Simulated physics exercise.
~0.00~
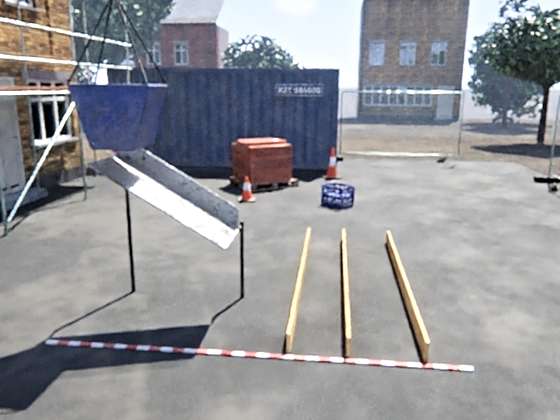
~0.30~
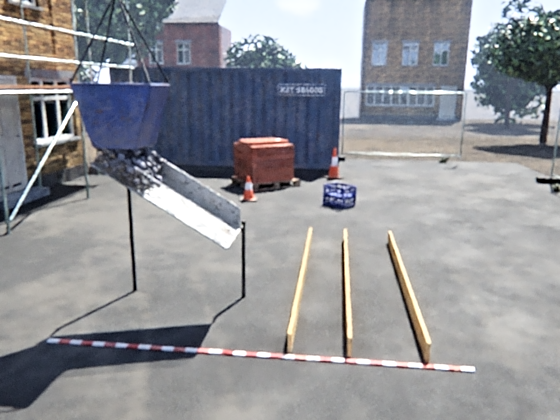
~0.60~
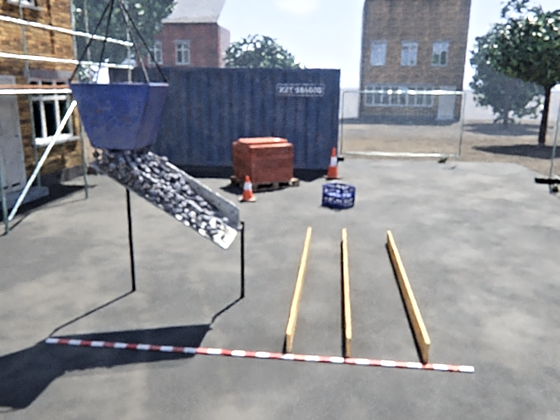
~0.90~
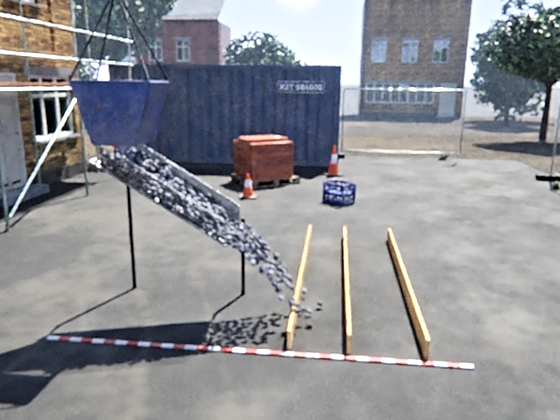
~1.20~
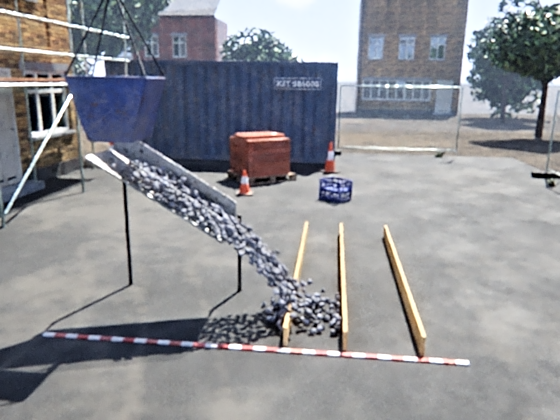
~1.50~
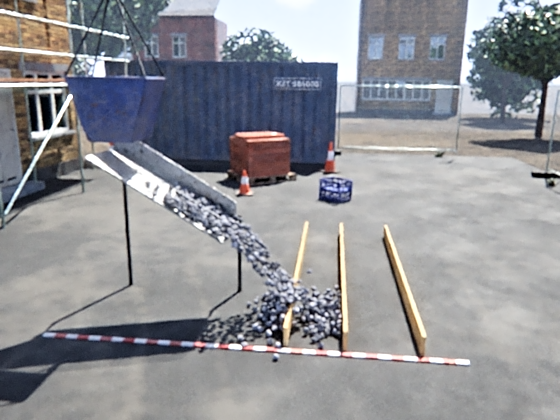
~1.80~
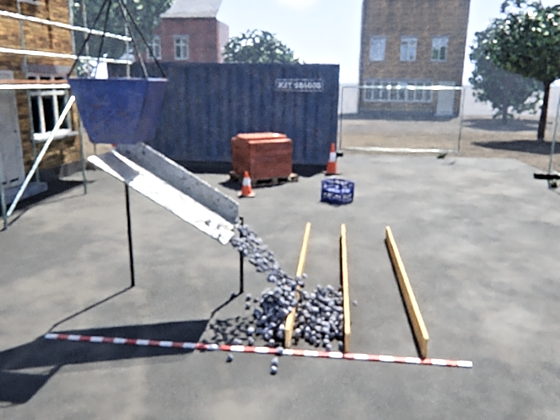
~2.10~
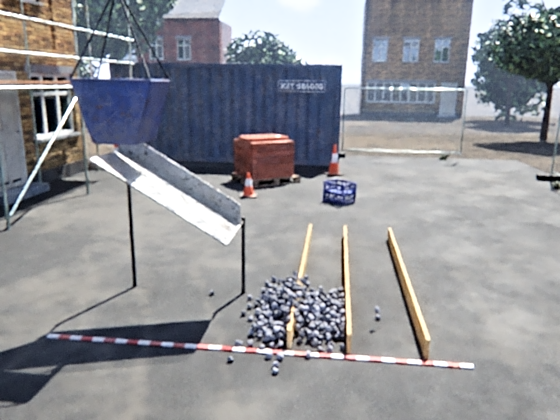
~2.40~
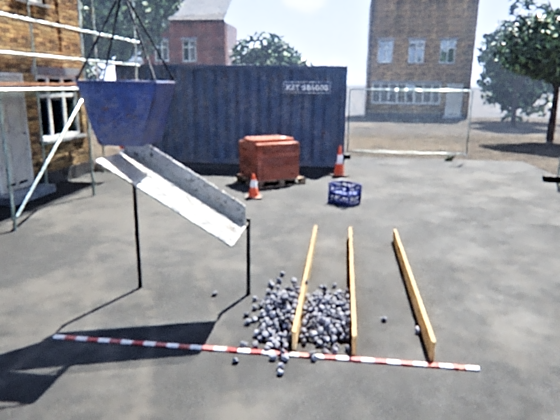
In a paved yard beside a blue container, grey stones dropped from a hanging blue skip onto a sloping metal chute, slid down to the right and spilled onto the ground, settling in a heap on both sides of the leftmost wooden board.
